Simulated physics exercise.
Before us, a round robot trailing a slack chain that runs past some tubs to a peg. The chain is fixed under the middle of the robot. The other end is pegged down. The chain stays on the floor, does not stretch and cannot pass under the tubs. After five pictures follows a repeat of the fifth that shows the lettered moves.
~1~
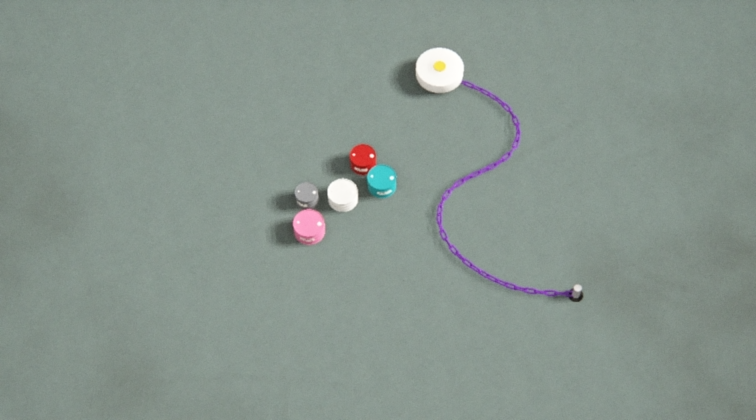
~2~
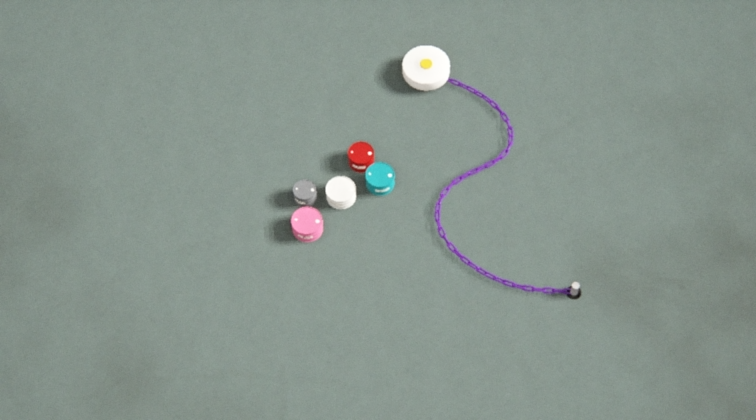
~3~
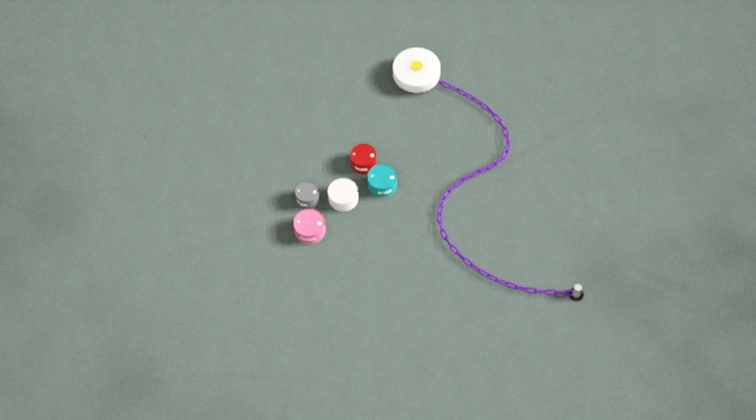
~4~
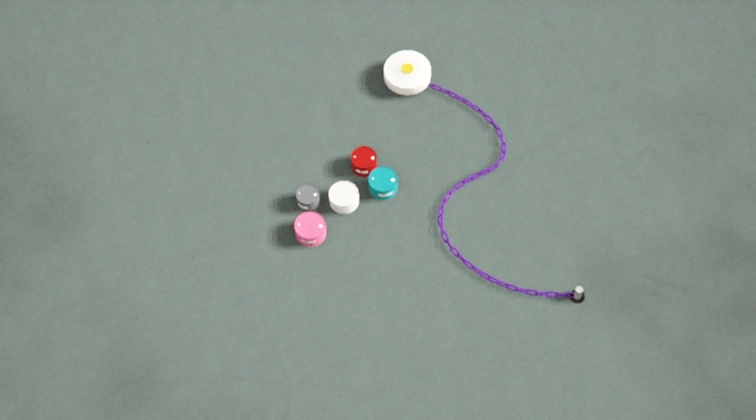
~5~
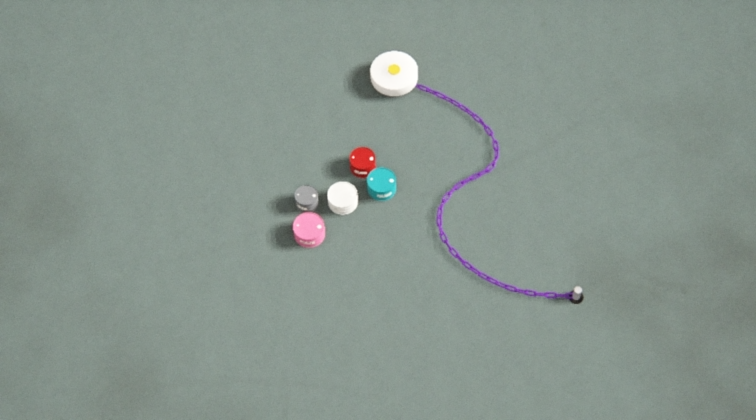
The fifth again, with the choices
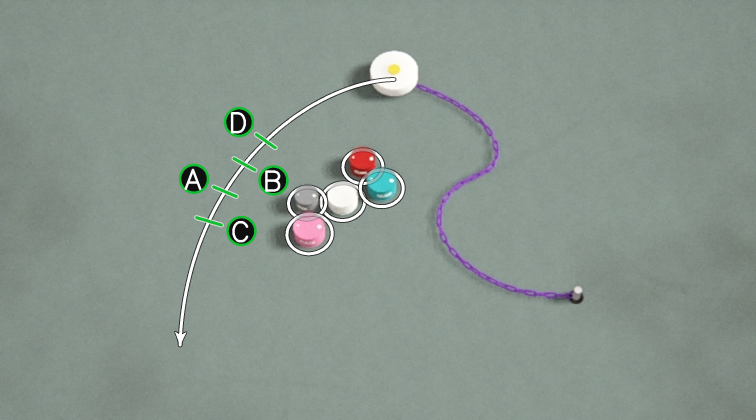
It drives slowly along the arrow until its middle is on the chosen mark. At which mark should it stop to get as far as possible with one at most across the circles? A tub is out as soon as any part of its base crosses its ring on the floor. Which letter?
C.
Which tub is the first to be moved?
Red.
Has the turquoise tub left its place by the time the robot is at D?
No.
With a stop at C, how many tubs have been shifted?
One.
On the marked copy, A at (225, 192); B at (244, 164); C at (209, 221); D at (266, 141); the route from (394, 79) via (238, 173) to (180, 345).
With C. Early on, robot (311, 101).
Further on, robot (247, 155).
At the end, robot (208, 217); red tub (359, 172); one over the rings.
As for the rest, A is within the limit but short; B is within the limit but short; D is within the limit but short.
